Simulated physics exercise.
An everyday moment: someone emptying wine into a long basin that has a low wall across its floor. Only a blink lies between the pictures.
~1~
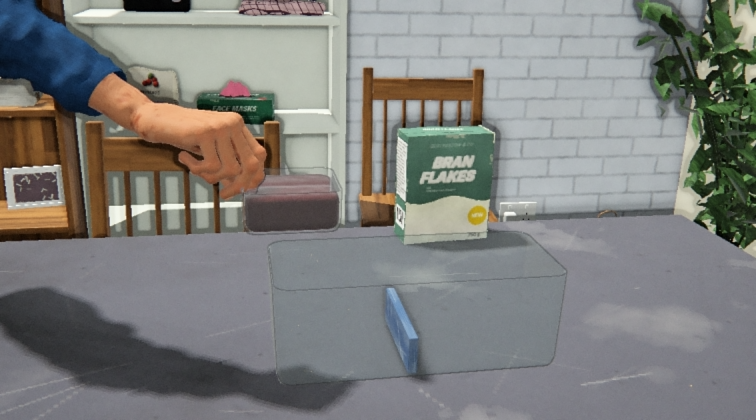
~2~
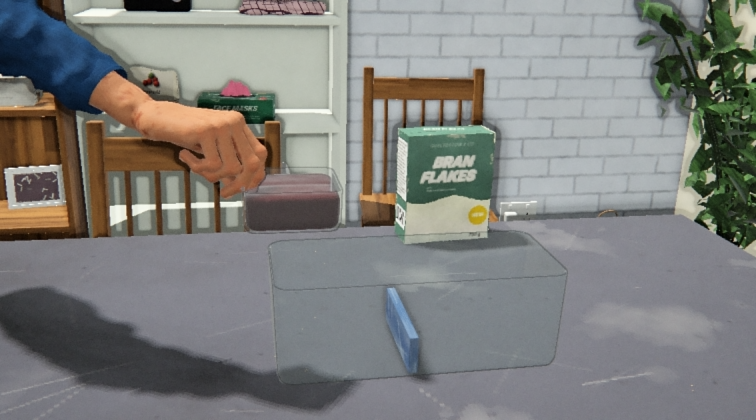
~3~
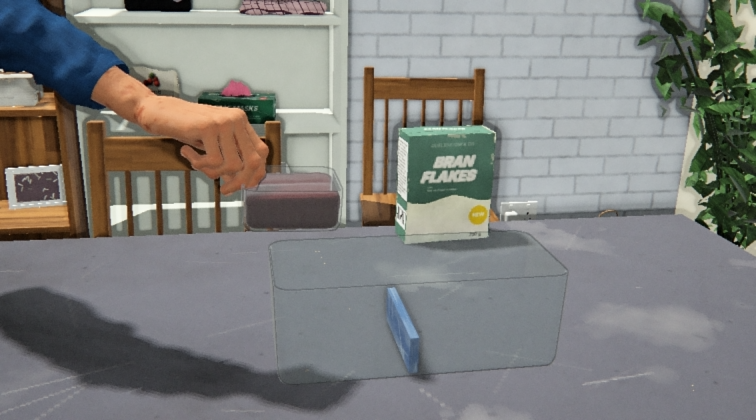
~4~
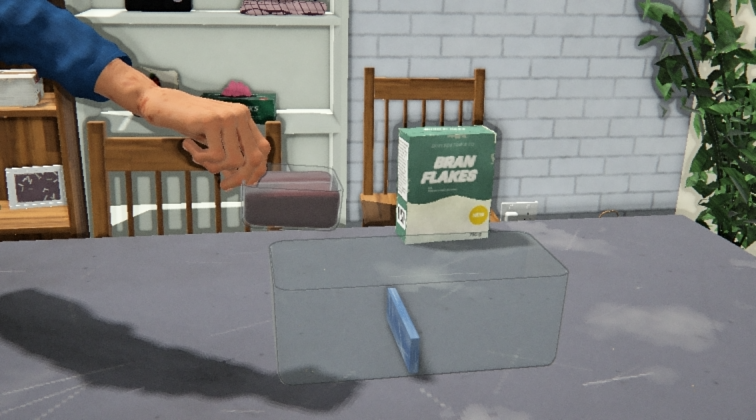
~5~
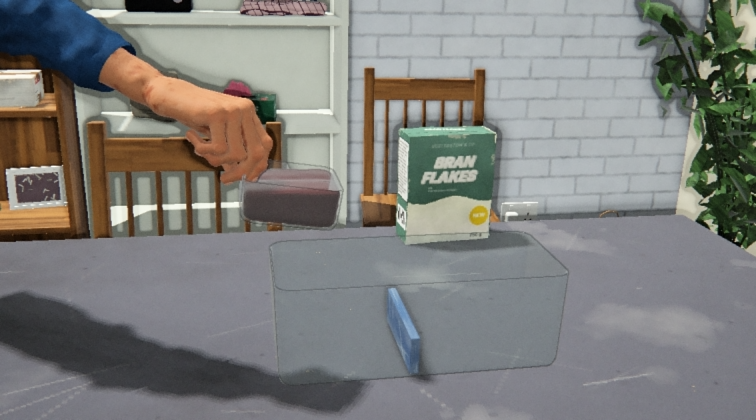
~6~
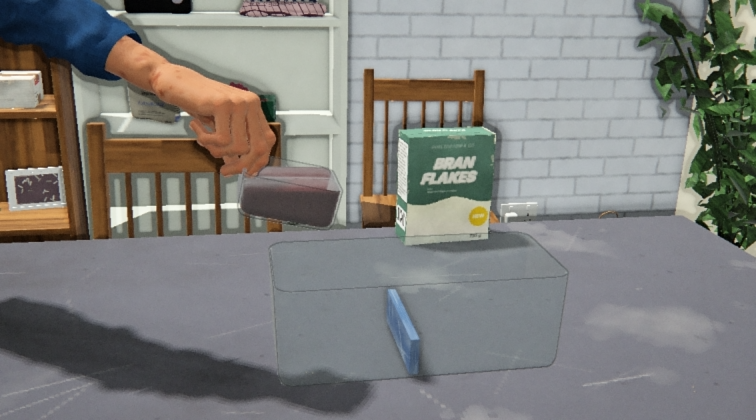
A small clear container of dark red liquid, held by a hand reaching in from the left, starts almost level above a long transparent basin with a low blue wall inside. The hand slowly tilts it slightly rightward, while the basin and the green Bran Flakes box stay still on the table.
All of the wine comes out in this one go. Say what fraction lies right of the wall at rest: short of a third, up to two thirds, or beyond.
In the end between a third and two thirds is right of the wall.
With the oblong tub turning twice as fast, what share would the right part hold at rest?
About 75 per cent.
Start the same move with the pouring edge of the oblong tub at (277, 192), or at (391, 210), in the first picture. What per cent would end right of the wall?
Near 5 % and 95 %.
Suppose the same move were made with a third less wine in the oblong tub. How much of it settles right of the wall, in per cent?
Close to 30 per cent.
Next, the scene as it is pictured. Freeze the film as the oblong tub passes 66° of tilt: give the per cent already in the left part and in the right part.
The left part 20 per cent, the right part 5.
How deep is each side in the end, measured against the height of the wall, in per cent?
Left about 20, right about 20.
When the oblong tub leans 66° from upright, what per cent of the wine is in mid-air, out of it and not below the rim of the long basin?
Close to 40 per cent.
A moment on, the oblong tub is tipped part way and 36 per cent is still to pour, 19 is left of the wall and 3 right of it.
Next, the oblong tub is tipped on its side and 6 per cent is still to pour, 26 is left of the wall and 59 right of it.
Then the oblong tub is tipped right over and 0 per cent is still to pour, 39 is left of the wall and 60 right of it.
Later the oblong tub is tipped right over and 0 per cent is still to pour, 40 is left of the wall and 60 right of it.
In the end 40 per cent lies left of the wall, 60 right of it and 1 outside.
